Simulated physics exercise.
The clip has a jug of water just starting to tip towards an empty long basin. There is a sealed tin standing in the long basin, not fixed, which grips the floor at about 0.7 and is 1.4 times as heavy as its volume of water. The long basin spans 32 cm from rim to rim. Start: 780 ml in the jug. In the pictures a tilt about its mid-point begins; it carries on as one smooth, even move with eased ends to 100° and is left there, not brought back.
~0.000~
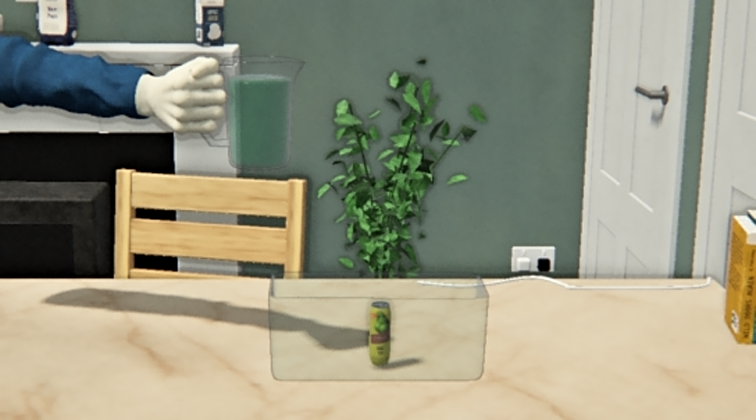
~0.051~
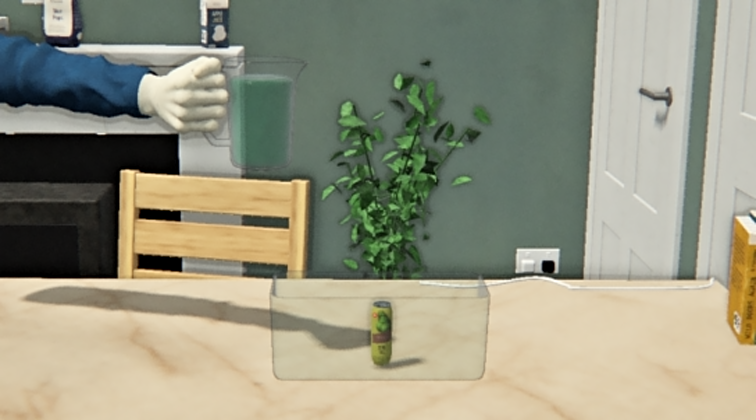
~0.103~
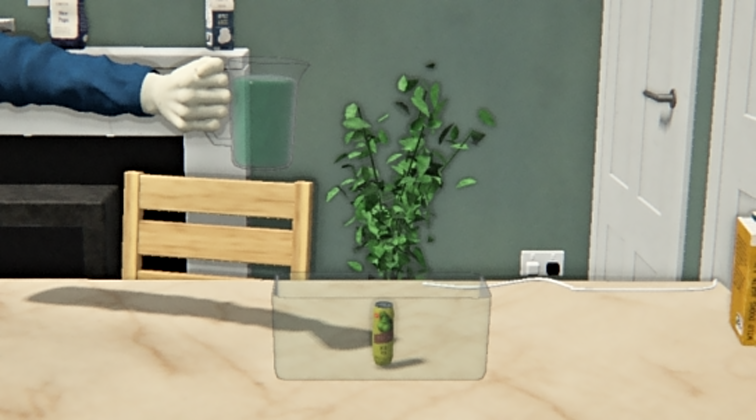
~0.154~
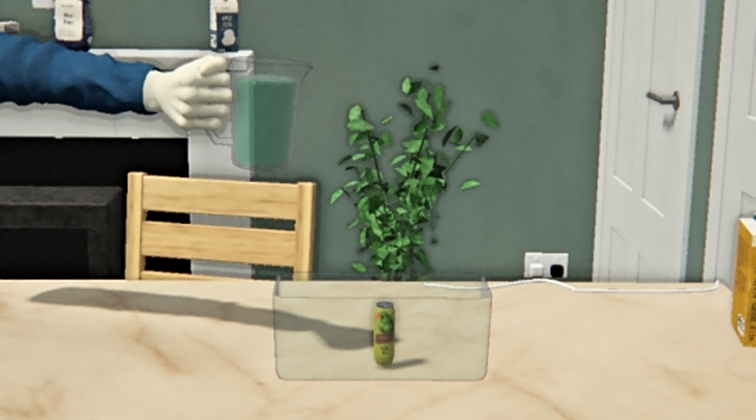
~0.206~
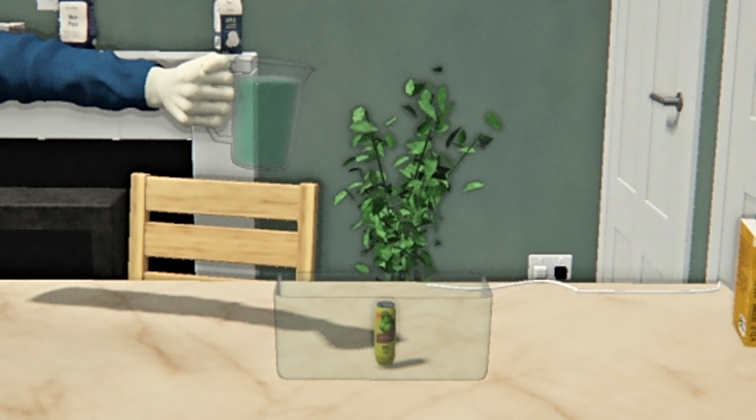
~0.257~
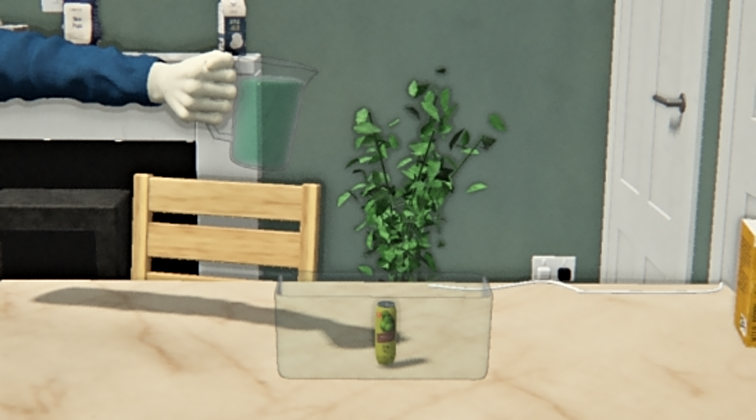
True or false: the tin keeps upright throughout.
True.
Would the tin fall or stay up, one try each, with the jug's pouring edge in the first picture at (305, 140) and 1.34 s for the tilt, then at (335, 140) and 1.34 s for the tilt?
Trial 1 - tin tips; trial 2 - tin stays standing.
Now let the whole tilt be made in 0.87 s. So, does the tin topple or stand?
Then the tin does not tip.
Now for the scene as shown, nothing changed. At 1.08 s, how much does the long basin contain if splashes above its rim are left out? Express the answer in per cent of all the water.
Around 22 parts in a hundred.
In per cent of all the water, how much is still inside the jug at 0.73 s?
Close to 92 percent of the liquid remains at that time.
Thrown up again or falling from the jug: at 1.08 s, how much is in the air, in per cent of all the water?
Close to 26 %.
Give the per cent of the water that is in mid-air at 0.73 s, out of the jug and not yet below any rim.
It comes to about 8 percent.
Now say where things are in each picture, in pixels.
It leans 0°; its right rim is at (307, 61); the water meets the walls at (227, 78) and (294, 78); the long basin's rim runs from (271, 286) to (483, 286); the tin's top is at (381, 307), in the first frame.
It leans 0°; its right rim is at (309, 61); the water meets the walls at (229, 78) and (296, 78), in the second frame.
It leans 1°; its right rim is at (312, 63); the water meets the walls at (231, 78) and (298, 80), in the third frame.
It leans 3°; its right rim is at (314, 65); the water meets the walls at (234, 78) and (300, 81), in the fourth frame.
It leans 6°; its right rim is at (317, 67); the water meets the walls at (236, 80) and (303, 81), in the fifth frame.
It leans 9°; its right rim is at (320, 70); the water meets the walls at (239, 80) and (306, 81), in the sixth frame.
By 0.73 s the tilt is 57° and 92 per cent is still to pour; the tin stands where it began.
By 1.08 s the tilt is 91° and 51 per cent is still to pour; the tin stands where it began.
By 1.44 s the tilt is 100° and 8 per cent is still to pour; the tin stands where it began.
By 1.84 s the tilt is 100° and 0 per cent is still to pour; the tin stands where it began.
At rest the tin stands where it began.
